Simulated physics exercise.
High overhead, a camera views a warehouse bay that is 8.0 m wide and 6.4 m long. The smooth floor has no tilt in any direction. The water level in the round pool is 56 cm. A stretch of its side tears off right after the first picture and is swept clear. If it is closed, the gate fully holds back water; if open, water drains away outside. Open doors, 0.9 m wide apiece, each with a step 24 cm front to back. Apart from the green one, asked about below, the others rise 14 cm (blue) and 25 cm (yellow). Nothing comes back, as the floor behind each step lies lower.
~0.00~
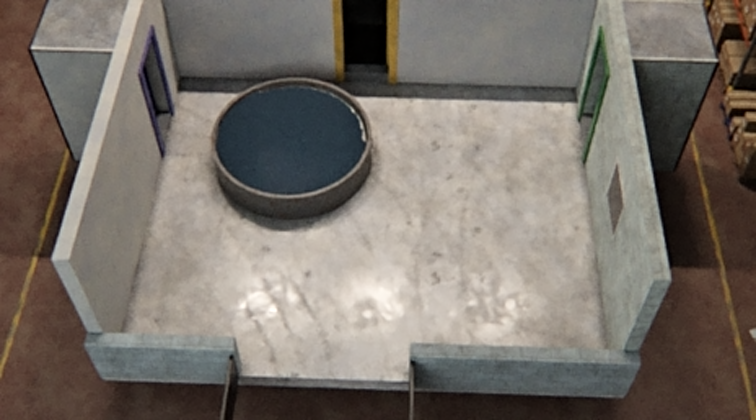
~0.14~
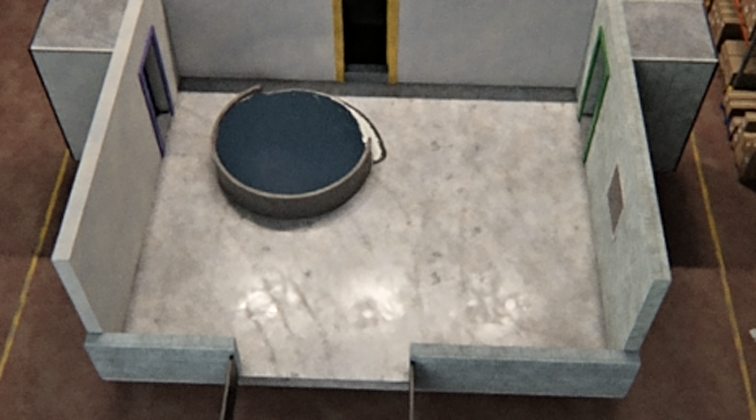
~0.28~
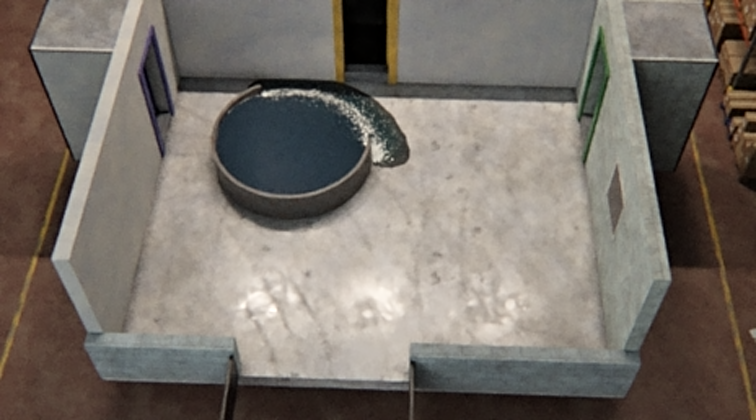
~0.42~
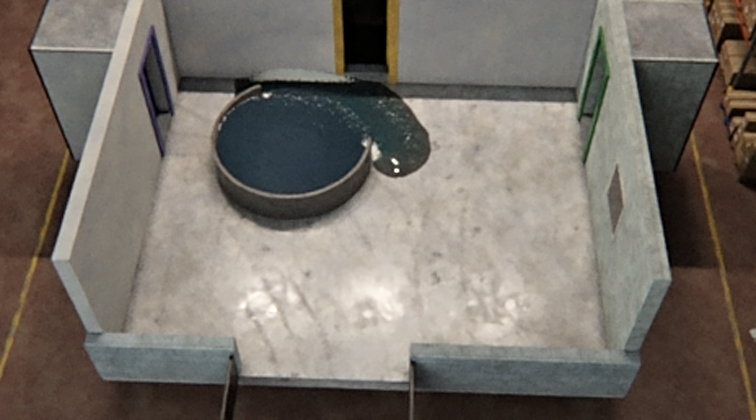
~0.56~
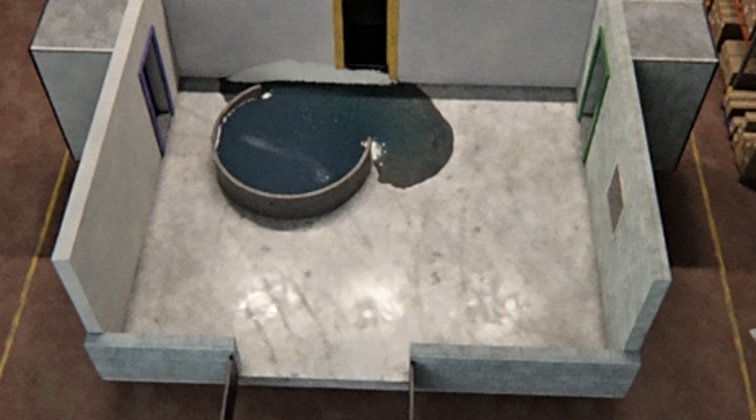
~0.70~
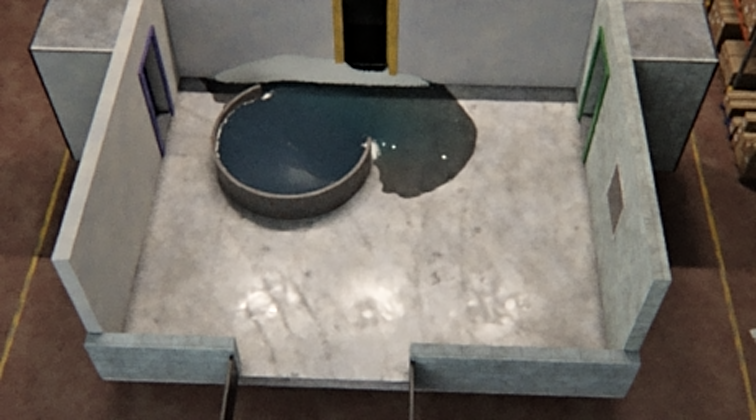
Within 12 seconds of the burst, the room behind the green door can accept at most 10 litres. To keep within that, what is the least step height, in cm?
Some 28 cm.
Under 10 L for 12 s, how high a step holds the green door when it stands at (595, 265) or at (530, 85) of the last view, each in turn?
Roughly 7.5 cm, then roughly 21 cm.
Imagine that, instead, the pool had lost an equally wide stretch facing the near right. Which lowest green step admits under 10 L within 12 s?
Then something near 8.5 cm.
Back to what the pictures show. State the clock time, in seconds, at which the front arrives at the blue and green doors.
Times: Blue = 1.5 s, green = 1.8 s.
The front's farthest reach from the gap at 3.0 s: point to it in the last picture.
Look about (588, 212) in the last picture.
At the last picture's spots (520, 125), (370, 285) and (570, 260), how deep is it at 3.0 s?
Roughly 10, 0 and 0 cm, in turn.
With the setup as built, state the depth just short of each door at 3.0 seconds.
Blue door: 14 cm; green door: 31 cm; yellow door: 24 cm.
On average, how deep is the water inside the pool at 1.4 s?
Some 34 cm.
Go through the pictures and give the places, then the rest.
In the first frame, the round pool at (292, 138) is whole and still, 56 cm deep; the green door at (592, 103) is dry.
In the second frame, water pours out on the far side and has run 0.3 m, to a hidden place; about 7 cm deep outside, 56 cm at the back.
In the third frame, the gap is on the far side, the front 0.7 m out at (263, 82); the back of the round pool holds 56 cm.
In the fourth frame, water pours out on the far side and has run 1.1 m, to (423, 133); about 9 cm deep outside, 56 cm at the back.
In the fifth frame, water pours out on the far side and has run 1.6 m, to (448, 131); about 7 cm deep outside, 56 cm at the back.
In the sixth frame, water pours out on the far side and has run 2.1 m, to (469, 125); about 6 cm deep outside, 56 cm at the back; the green door at (592, 103), 4.8 m from the gap, is still 2.2 m from the nearest water.
After 1.4 s water covers 25 % of the floor, deepest (40 cm) near (305, 83); it has not reached the green door.
After 3.0 s water covers 35 % of the floor, deepest (38 cm) near (555, 90); 31 cm at the green door, 9 litres in over its 24 cm step.
After 12.0 s water covers 100 % of the floor, deepest (12 cm) near (181, 208); 6 cm at the green door, 28 litres in over its 24 cm step.
At the green door as built, the water arrived by 1.8 s and peaked near 32 cm at 2.8 s.
Run again over the same 12 s with other heights there, 28 litres in over 24 cm, 2 litres over 32 cm. The limit of 10 litres is kept from about 28 cm up.
